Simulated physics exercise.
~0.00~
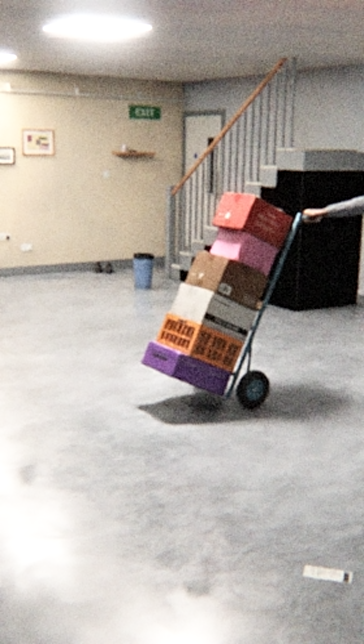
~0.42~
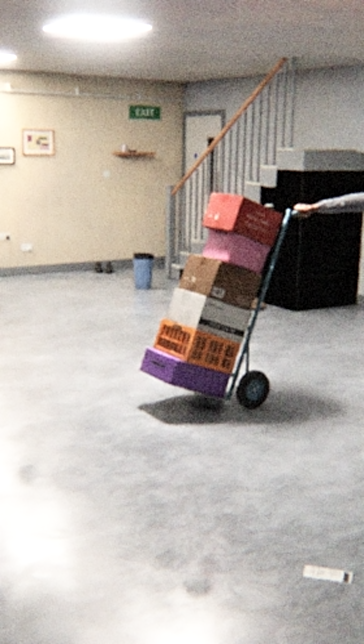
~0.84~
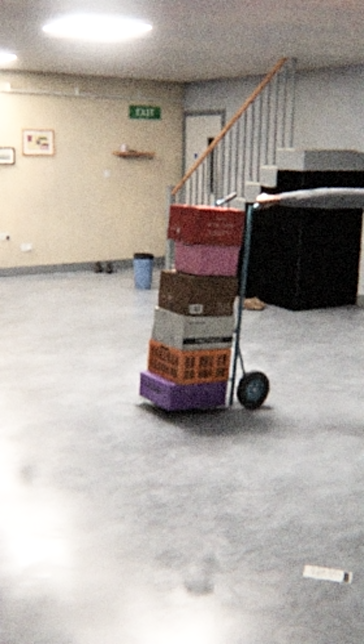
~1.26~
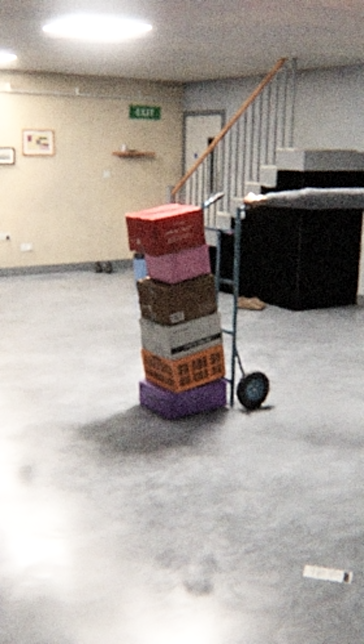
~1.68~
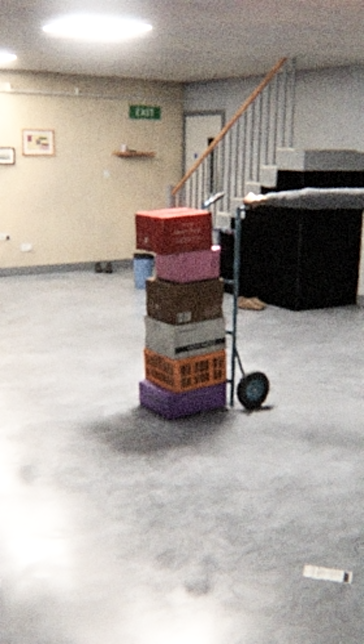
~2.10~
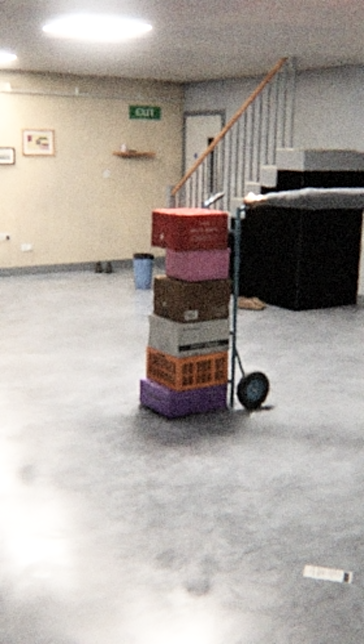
In a hall, a hand tips a loaded hand truck upright; its boxes wobble but stay stacked.
